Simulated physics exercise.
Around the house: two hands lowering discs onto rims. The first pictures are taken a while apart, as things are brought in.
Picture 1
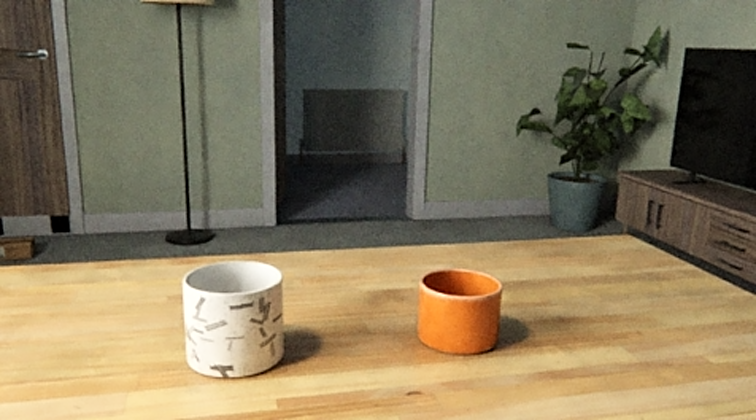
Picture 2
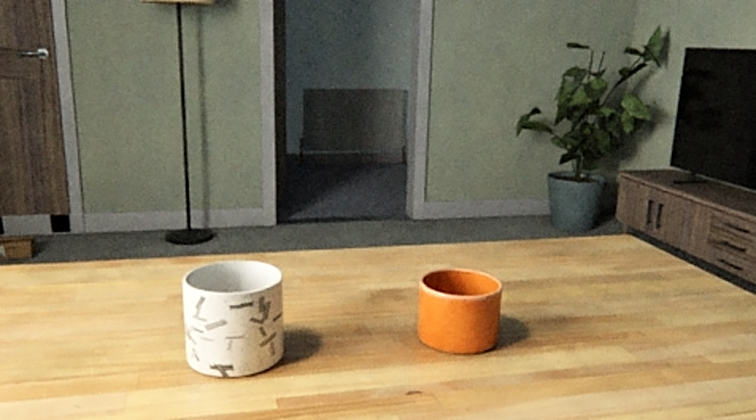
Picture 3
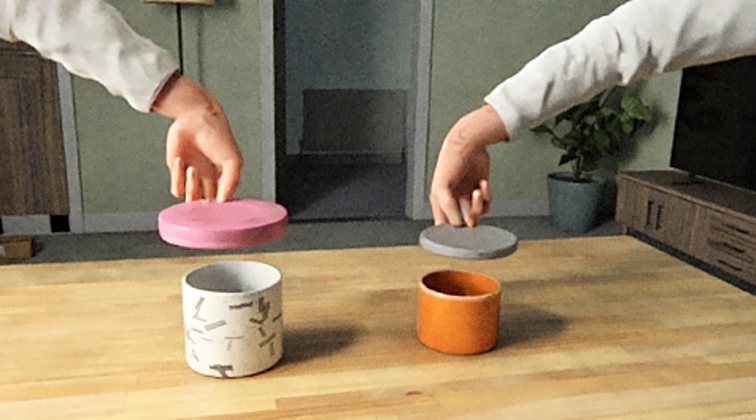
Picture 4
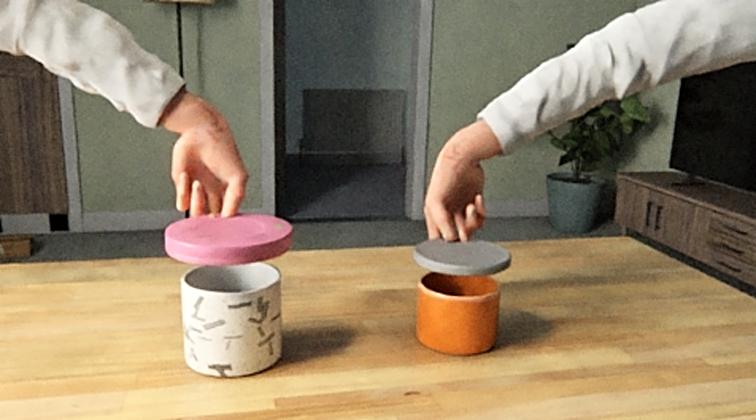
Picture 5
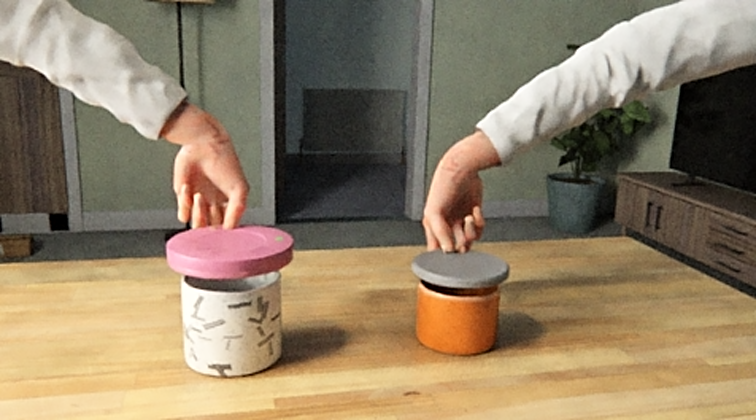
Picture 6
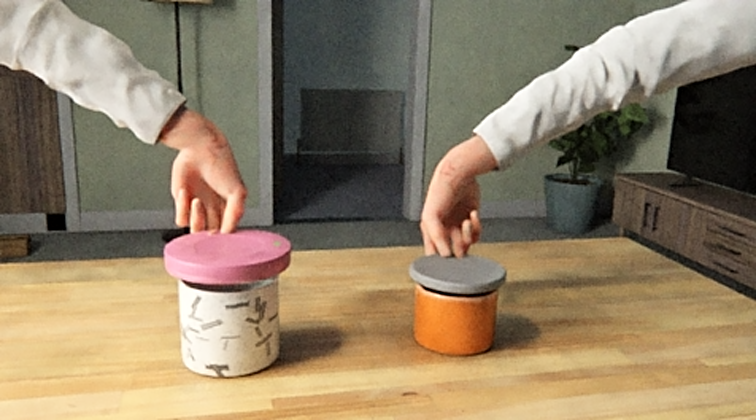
On a wooden table indoors, two hands lowering a pink lid onto a patterned white mug and a grey lid onto an orange pot.
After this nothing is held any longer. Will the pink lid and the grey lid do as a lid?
Here the pink lid rests on the rim and the grey lid rests on the rim.
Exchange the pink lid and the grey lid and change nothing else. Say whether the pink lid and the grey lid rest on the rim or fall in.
The pink lid stays on top; the grey lid stays on top.
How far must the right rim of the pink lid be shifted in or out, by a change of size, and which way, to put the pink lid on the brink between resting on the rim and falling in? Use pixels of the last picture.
Some 16 pixels, left.
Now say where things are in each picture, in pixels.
Right jug (459, 310), in the first picture.
Left mug (235, 316), in the second picture.
Still on the way; pink lid (225, 222); right jug (459, 310), in the third picture.
Still on the way; grey lid (462, 256); left mug (233, 316), in the fourth picture.
Still on the way; pink lid (232, 249); right jug (458, 311), in the fifth picture.
In place, still held; pink lid (229, 254); grey lid (458, 272); left mug (231, 316), in the sixth picture.
Then, 0.10 s after the last picture, pink lid moved a little near (230, 267); grey lid sitting on the rim near (457, 278).
Then, 0.50 s after the last picture, pink lid sitting on the rim near (230, 267); grey lid sitting on the rim near (457, 278).
At rest, the pink lid covers the opening, near (230, 267); the grey lid covers the opening, near (457, 278).
